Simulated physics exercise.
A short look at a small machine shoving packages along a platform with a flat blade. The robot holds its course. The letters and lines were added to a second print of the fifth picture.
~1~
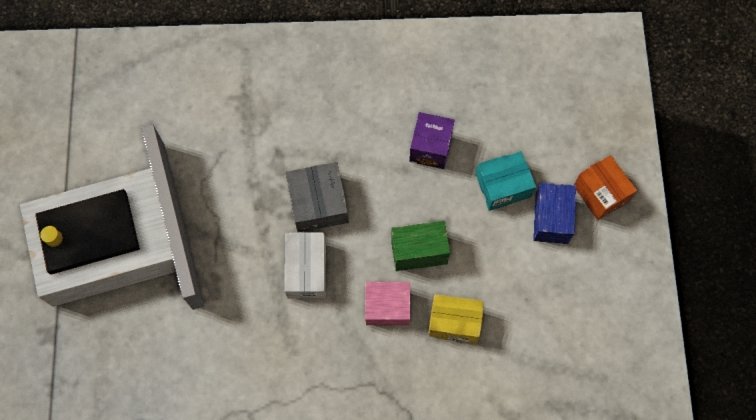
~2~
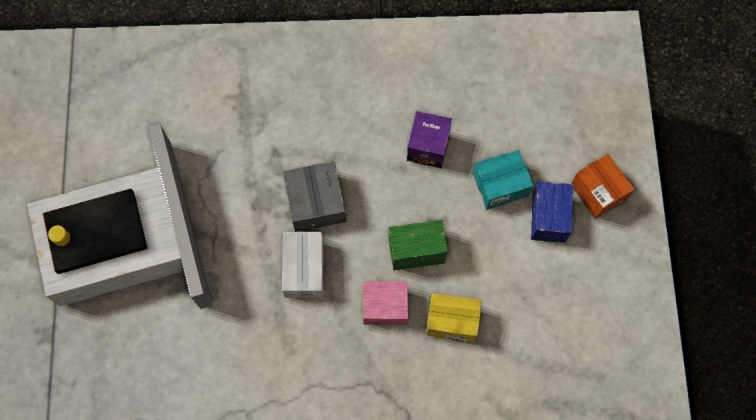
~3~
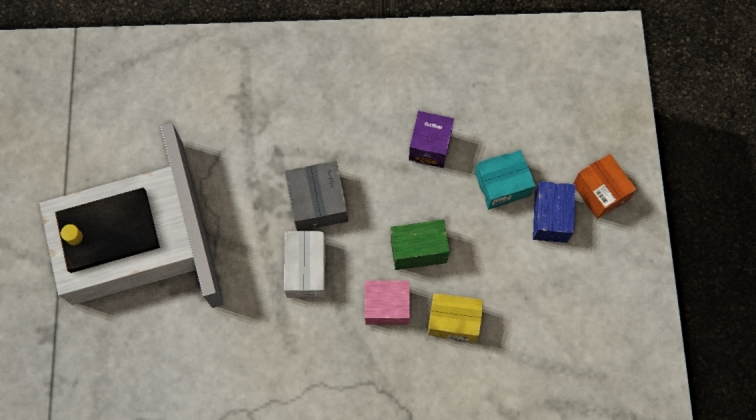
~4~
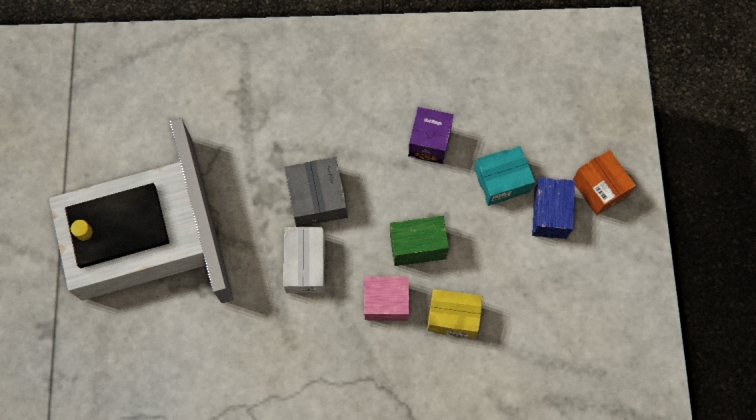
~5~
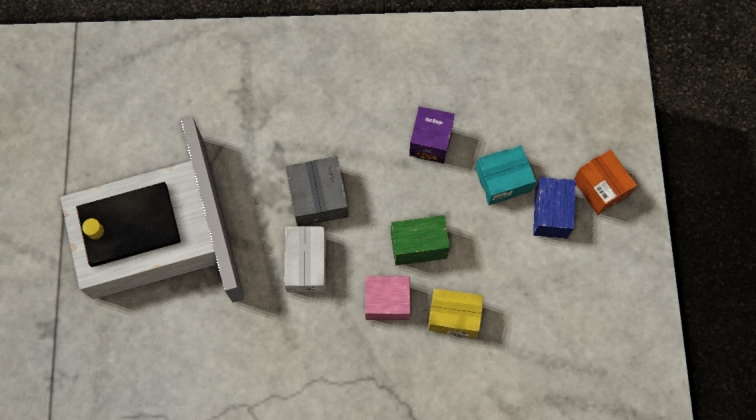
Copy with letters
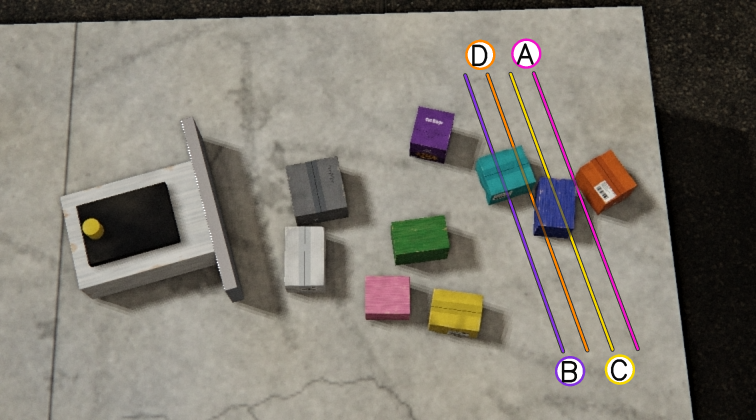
On a pale marble-like platform with a dark surface beyond its edge, a small white machine with a flat grey blade sits left of nine scattered, colourful packages. The machine moves slowly and steadily to the right, narrowing the gap to the grey and white boxes, while the packages stay in place.
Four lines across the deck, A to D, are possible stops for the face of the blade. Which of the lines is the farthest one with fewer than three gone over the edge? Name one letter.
No farther than A.
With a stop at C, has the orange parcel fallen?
Yes.
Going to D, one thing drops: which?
The orange parcel goes over.
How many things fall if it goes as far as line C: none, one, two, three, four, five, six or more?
By then, two.
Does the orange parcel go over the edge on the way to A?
Yes.
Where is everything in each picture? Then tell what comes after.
The first frame shows yellow parcel (456, 319); grey parcel (317, 197); blue crate (554, 214).
The second frame shows robot (102, 228); pink crate (386, 303).
The third frame shows robot (114, 227); white box (305, 264).
The fourth frame shows robot (123, 223); orange parcel (603, 183).
The fifth frame shows robot (135, 222); yellow parcel (455, 313); grey parcel (317, 191); blue crate (554, 208).
On the marked copy, A at (584, 205); B at (512, 207); C at (560, 206); D at (535, 206).
Following A. Soon after the start, robot (273, 218); pink crate (401, 304); white box (386, 253).
Later, robot (410, 213); orange parcel (637, 181); blue crate (603, 204).
In the end, robot (518, 210); orange parcel over the edge; blue crate over the edge; two fallen.
As for the rest, B is within the limit but short; C is within the limit but short; D is within the limit but short.
